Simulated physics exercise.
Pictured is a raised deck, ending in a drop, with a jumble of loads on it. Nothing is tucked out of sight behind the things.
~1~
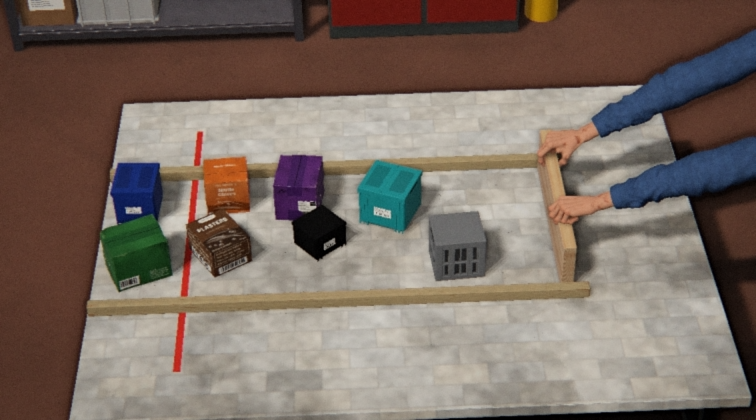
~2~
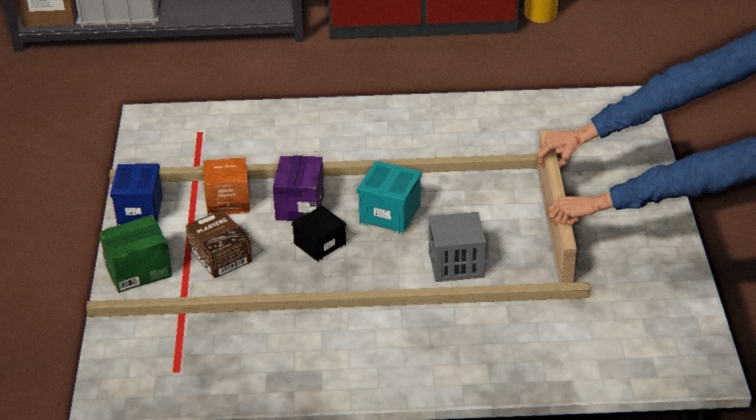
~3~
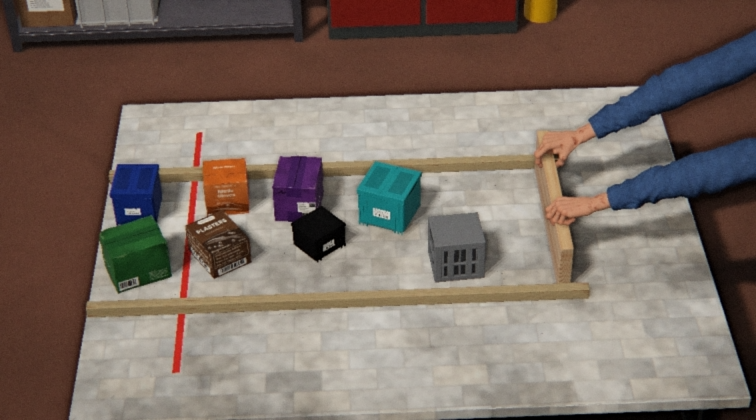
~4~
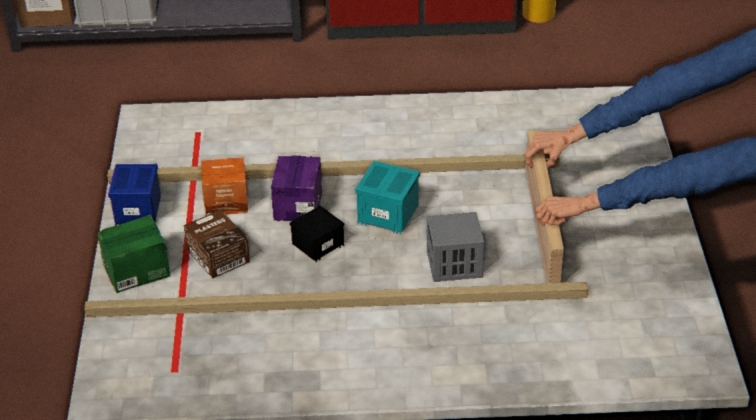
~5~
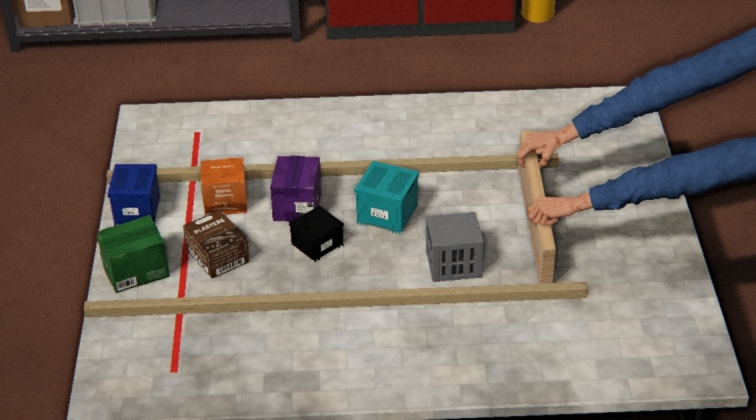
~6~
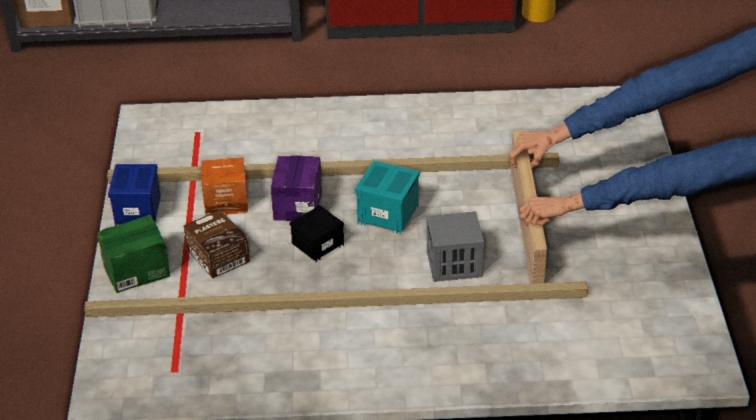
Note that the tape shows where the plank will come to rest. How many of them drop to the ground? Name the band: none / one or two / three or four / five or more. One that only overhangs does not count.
Band: Three or four.
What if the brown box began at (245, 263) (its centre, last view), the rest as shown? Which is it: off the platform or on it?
Placed like that, it is still there afterwards.
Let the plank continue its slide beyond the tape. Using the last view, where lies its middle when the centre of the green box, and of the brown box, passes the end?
Green box over the end: About (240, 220). Brown box over the end: About (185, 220).
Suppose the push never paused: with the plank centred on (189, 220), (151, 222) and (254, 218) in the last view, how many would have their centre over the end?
The numbers past the end are 3, 6 and 1.
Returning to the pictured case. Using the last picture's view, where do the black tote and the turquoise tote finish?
Middles: Around (124, 242) and around (162, 206).
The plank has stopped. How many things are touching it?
2 end up touching it.
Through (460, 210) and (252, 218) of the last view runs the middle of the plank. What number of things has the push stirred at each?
It comes to 1 for the first spot, 8 for the other.
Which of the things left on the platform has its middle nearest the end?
Brown box.
A little later, none off yet; blue tote at rest near (135, 195); green box at rest near (134, 254); brown box at rest near (217, 244).
Next, none off yet; blue tote shifted about its own width near (93, 196); green box shifted about its own width near (99, 268); brown box shifted about its own width near (160, 261).
When it is over, the number that fall off is three or four; down, orange box, green box and blue tote.
